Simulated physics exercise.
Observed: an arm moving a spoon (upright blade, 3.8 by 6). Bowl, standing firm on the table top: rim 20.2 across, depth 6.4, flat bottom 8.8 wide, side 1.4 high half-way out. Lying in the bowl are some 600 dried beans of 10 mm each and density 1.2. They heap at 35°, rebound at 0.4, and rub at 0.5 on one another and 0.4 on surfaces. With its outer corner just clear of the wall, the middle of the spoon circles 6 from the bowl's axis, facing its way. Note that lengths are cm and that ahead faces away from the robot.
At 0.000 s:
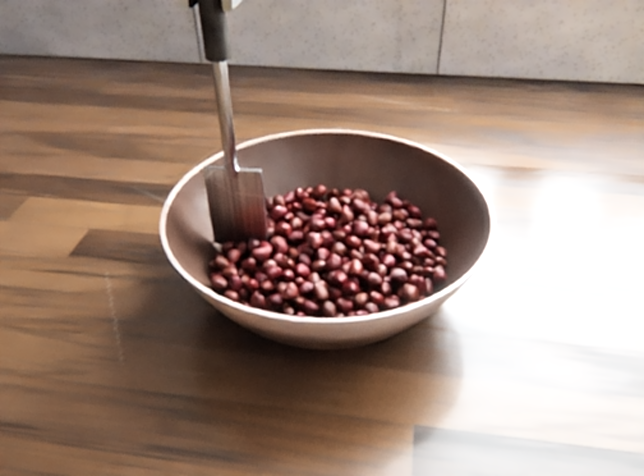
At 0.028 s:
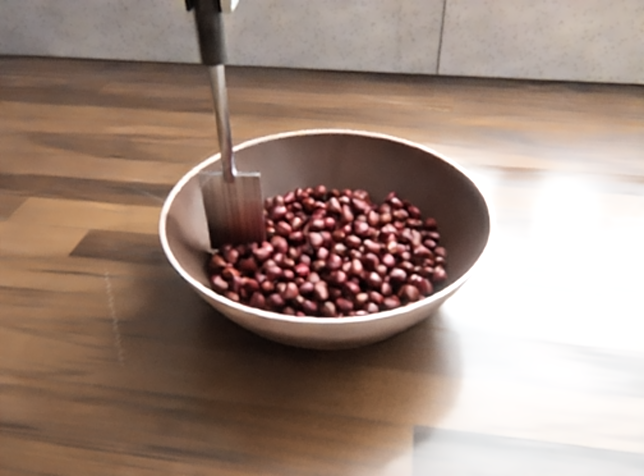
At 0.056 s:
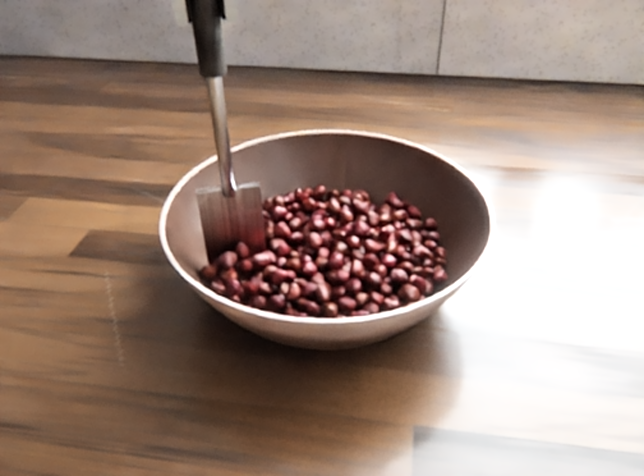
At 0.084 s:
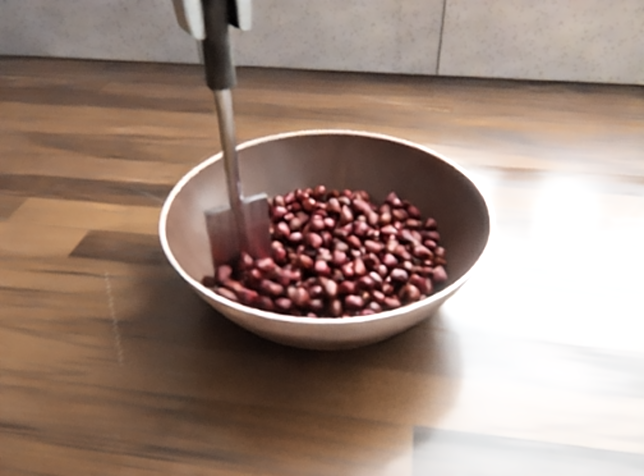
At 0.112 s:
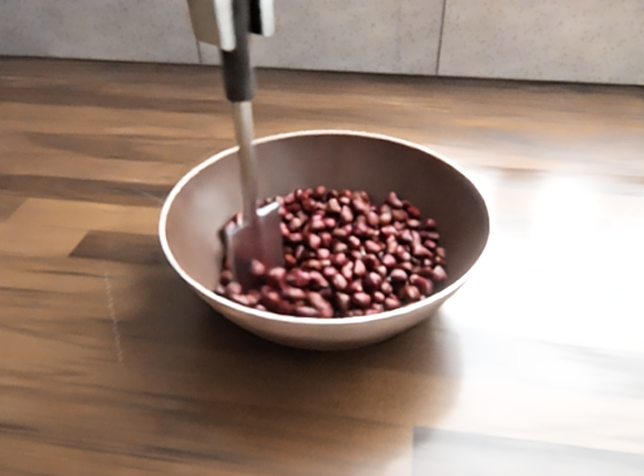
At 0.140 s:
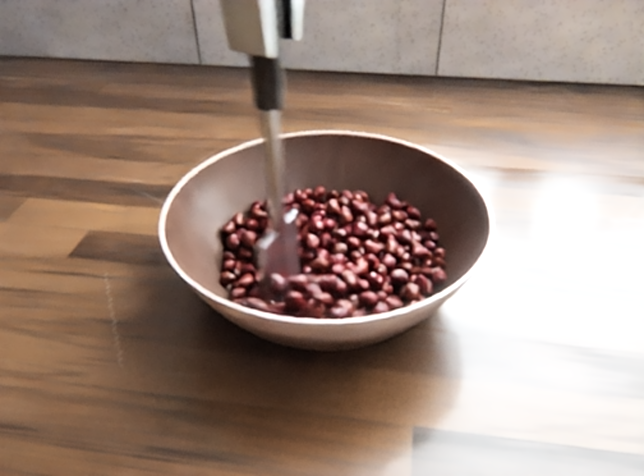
A robotic arm pushing an upright flat metal blade through dark red beans, sweeping from the bowl's left side toward its near side.
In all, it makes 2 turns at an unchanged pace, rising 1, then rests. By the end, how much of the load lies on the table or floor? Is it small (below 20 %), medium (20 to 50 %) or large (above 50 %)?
It is small.
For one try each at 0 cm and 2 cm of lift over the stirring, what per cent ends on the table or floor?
Near 20 in a hundred, then near 10 in a hundred.
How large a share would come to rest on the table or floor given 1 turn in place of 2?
5 %.
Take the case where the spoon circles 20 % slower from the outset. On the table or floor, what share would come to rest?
I'd say close to 10 %.
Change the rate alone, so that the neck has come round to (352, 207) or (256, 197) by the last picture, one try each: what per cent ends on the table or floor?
About 20 and 10 %.
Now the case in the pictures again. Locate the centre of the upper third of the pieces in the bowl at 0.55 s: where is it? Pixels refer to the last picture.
Near (257, 218).
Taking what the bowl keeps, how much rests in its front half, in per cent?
About 45 per cent.
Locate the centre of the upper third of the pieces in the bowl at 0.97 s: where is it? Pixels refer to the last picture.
The centre is roughly (350, 233).
By 0.55 s, 327° round, highest piece 9 above the table; 553 in the bowl, 31 on the table or floor, 13 in flight or on the tool.
By 0.97 s, 221° round, highest piece 8 above the table; 528 in the bowl, 68 on the table or floor, 1 in flight or on the tool.
By 1.38 s, 0° round, highest piece 5 above the table; 517 in the bowl, 80 on the table or floor.
By 2.08 s, 0° round, highest piece 5 above the table; 517 in the bowl, 80 on the table or floor.
Final count, 517 in the bowl, 80 on the table or floor. That is 13 % on the table or floor.
